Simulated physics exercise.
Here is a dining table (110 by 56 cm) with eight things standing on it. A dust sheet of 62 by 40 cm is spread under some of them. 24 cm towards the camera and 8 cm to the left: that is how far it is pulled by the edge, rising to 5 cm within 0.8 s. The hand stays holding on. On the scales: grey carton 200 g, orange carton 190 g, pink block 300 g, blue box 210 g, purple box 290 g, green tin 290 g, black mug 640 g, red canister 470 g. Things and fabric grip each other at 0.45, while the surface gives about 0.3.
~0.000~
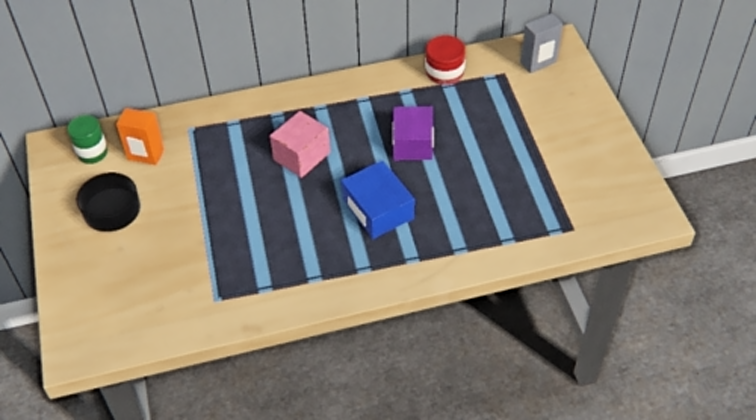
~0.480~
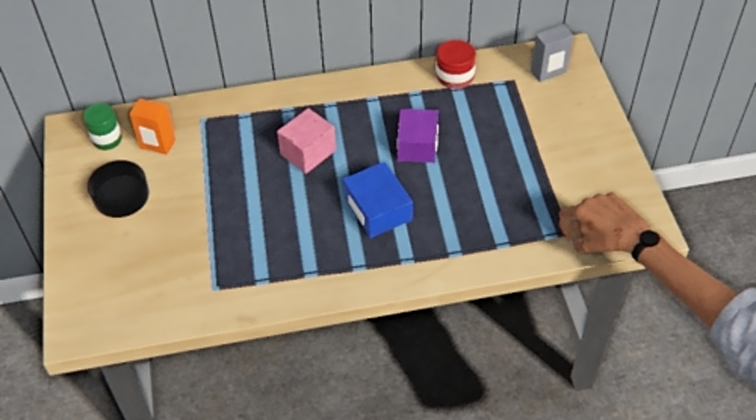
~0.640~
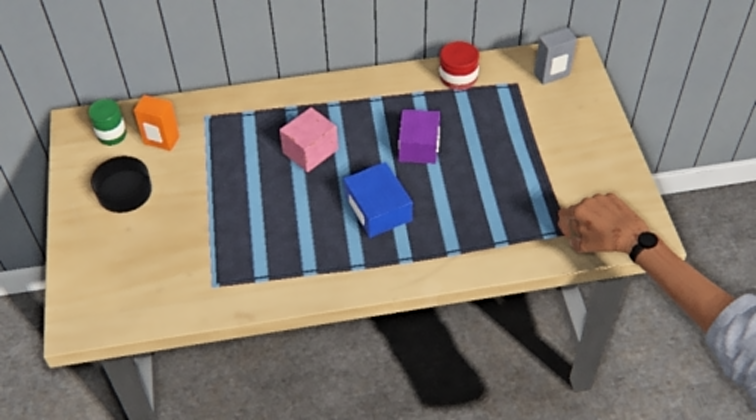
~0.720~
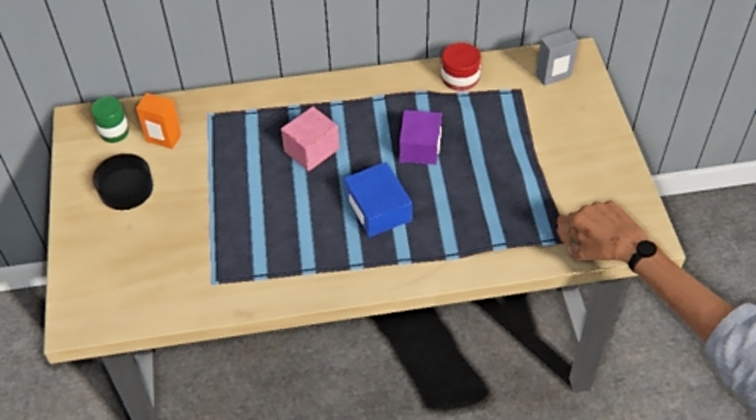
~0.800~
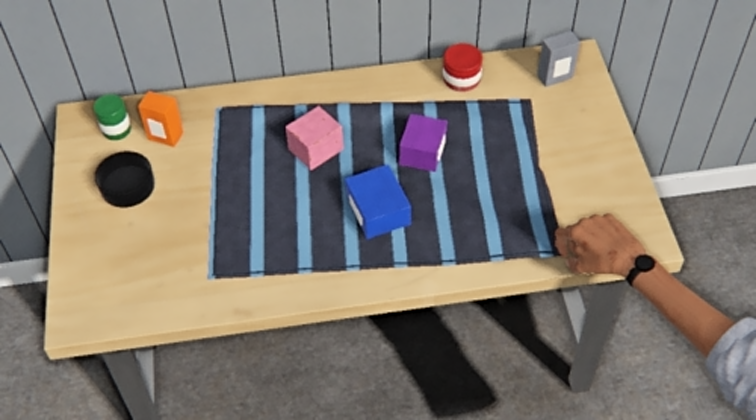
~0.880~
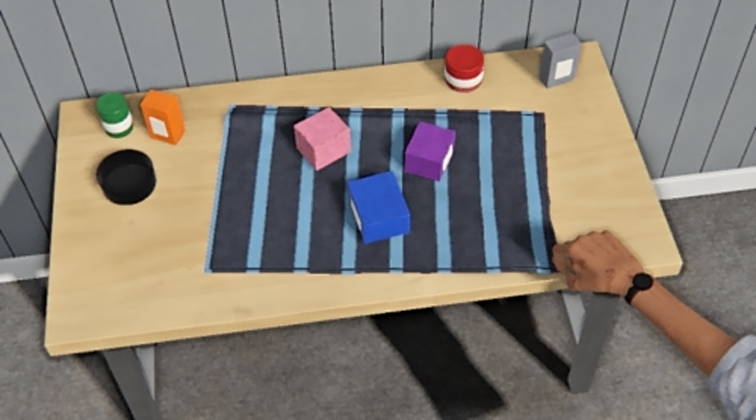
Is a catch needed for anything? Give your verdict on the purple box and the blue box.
Purple box - no catch needed; blue box - no catch needed.
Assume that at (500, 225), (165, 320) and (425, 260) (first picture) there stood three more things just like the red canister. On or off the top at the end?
Taking them one by one: Is lost, then is left on top, then is lost.
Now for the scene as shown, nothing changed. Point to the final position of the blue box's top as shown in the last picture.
Resting point is at approximately (402, 246).
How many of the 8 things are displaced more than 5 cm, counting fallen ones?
That makes 3.
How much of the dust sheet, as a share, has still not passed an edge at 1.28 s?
Roughly 85% of it.
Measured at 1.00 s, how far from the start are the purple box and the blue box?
I'd put the purple box at some 8 centimetres and the blue box at some 4 centimetres.
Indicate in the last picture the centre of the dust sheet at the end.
Roughly at (421, 231) in the last picture.
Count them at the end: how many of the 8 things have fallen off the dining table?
It adds up to 0.
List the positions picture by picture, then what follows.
The first picture shows purple box (413, 123); blue box (377, 189); dust sheet corners (214, 302) (188, 129) (505, 73) (574, 231).
The second picture shows dust sheet corners (213, 291) (201, 119); grip (570, 236).
The third picture shows dust sheet corners (212, 288) (205, 117); grip (569, 236).
The fourth picture shows dust sheet corners (211, 285) (208, 114); grip (568, 243).
The fifth picture shows purple box (423, 133); pink block (314, 126); blue box (377, 192); dust sheet corners (208, 280) (216, 109); grip (566, 255).
The sixth picture shows purple box (430, 141); blue box (378, 198); dust sheet corners (204, 273) (229, 105) (544, 112); grip (564, 272).
After 1.0 s, 95 % of the dust sheet is still over the top; purple box 8 cm off its start, blue box 4 cm off its start, pink block 5 cm off its start.
After 1.1 s, 90 % of the dust sheet is still over the top; purple box 14 cm off its start, blue box 8 cm off its start, pink block 10 cm off its start.
After 1.3 s, 85 % of the dust sheet is still over the top; purple box 19 cm off its start at (475, 197), blue box 11 cm off its start at (399, 238), pink block 13 cm off its start at (373, 152).
After 1.4 s, 80 % of the dust sheet is still over the top; purple box 21 cm off its start, blue box 13 cm off its start, pink block 15 cm off its start.
After 3.0 s, 80 % of the dust sheet is still over the top; purple box 21 cm off its start at (480, 206), blue box 13 cm off its start at (402, 246), pink block 15 cm off its start at (380, 157).
